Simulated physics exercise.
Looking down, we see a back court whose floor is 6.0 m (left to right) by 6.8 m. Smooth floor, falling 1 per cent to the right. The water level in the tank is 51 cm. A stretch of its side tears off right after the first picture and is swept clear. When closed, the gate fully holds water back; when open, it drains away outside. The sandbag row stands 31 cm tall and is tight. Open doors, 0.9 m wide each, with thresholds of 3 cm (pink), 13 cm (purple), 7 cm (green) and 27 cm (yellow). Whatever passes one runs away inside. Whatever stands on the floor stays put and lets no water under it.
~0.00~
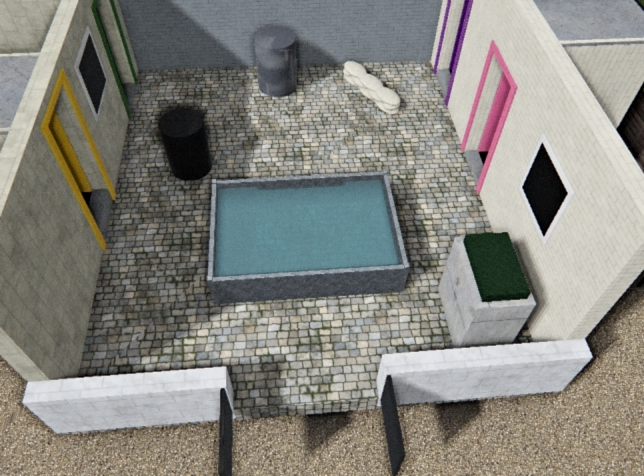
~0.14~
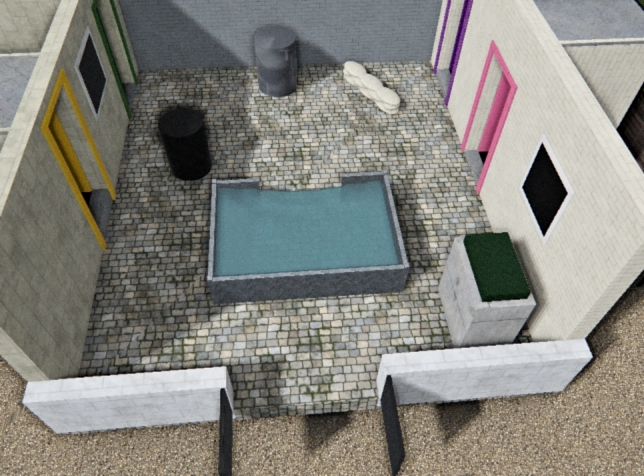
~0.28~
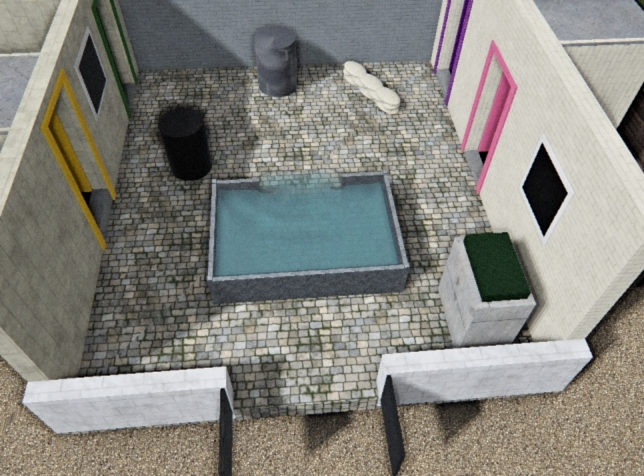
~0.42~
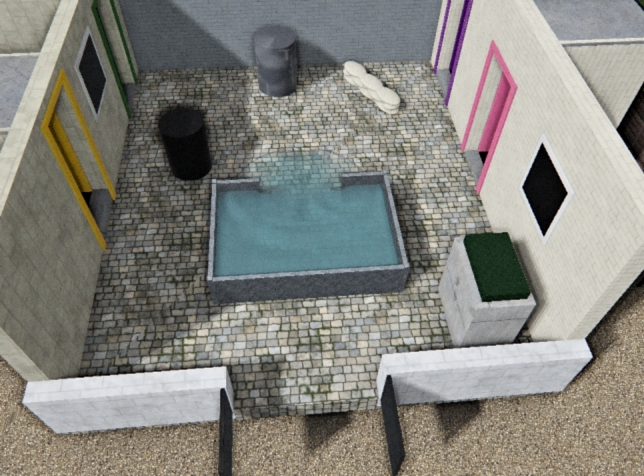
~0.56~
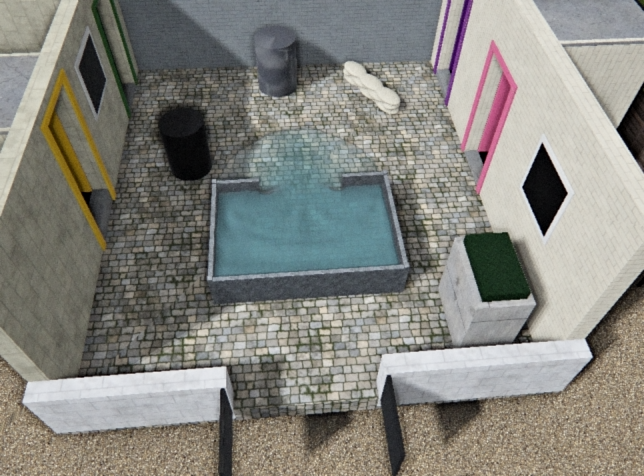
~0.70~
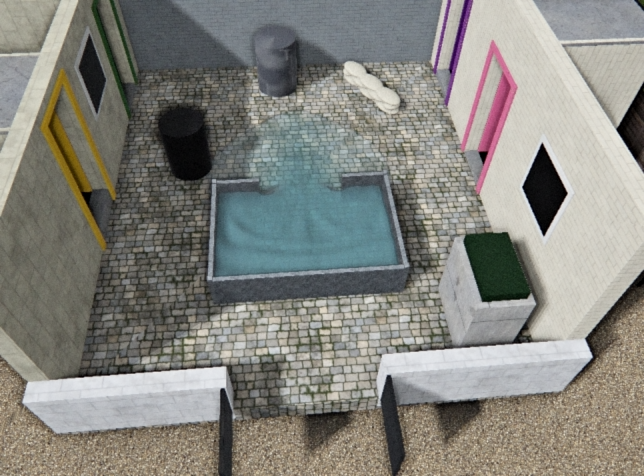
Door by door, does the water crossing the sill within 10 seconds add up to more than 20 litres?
Pink door: Limit broken, purple door: Limit unbroken, green door: Limit broken, yellow door: Limit unbroken.
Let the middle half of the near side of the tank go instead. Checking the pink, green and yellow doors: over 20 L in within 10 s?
Then: Pink short of it, green short of it, yellow short of it.
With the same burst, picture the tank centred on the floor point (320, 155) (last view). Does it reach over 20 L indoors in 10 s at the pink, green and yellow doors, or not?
Then: Pink not over, green above, yellow under.
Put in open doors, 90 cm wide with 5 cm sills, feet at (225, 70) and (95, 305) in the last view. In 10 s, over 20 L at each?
Door 1: Higher; door 2: Lower.
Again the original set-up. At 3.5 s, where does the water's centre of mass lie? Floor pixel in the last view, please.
Pixel position near (294, 160).
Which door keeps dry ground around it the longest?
Yellow.
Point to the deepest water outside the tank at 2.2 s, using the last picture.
Close to pixel (329, 69).
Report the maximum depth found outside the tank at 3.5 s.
I'd say near 22 centimetres.
After 1.4 s water covers 25 % of the floor and is deepest (28 cm) near (305, 195); pink door not reached, purple door not reached, green door not reached, yellow door not reached.
After 2.2 s water covers 40 % of the floor and is deepest (30 cm) near (329, 69); pink door not reached, purple door not reached, green door not reached, yellow door not reached.
After 3.5 s water covers 45 % of the floor and is deepest (22 cm) near (148, 75); pink door 2 cm at the sill, 0 L in, purple door 13 cm at the sill, 1 L in, green door 11 cm at the sill, 3 L in, yellow door not reached.
After 6.0 s water covers 65 % of the floor and is deepest (13 cm) near (221, 73); pink door 7 cm at the sill, 3 L in, purple door 9 cm at the sill, 2 L in, green door 9 cm at the sill, 59 L in, yellow door 3 cm at the sill, 0 L in.
After 10.0 s water covers 90 % of the floor and is deepest (10 cm) near (424, 66); pink door 7 cm at the sill, 49 L in, purple door 6 cm at the sill, 2 L in, green door 7 cm at the sill, 65 L in, yellow door 3 cm at the sill, 0 L in.
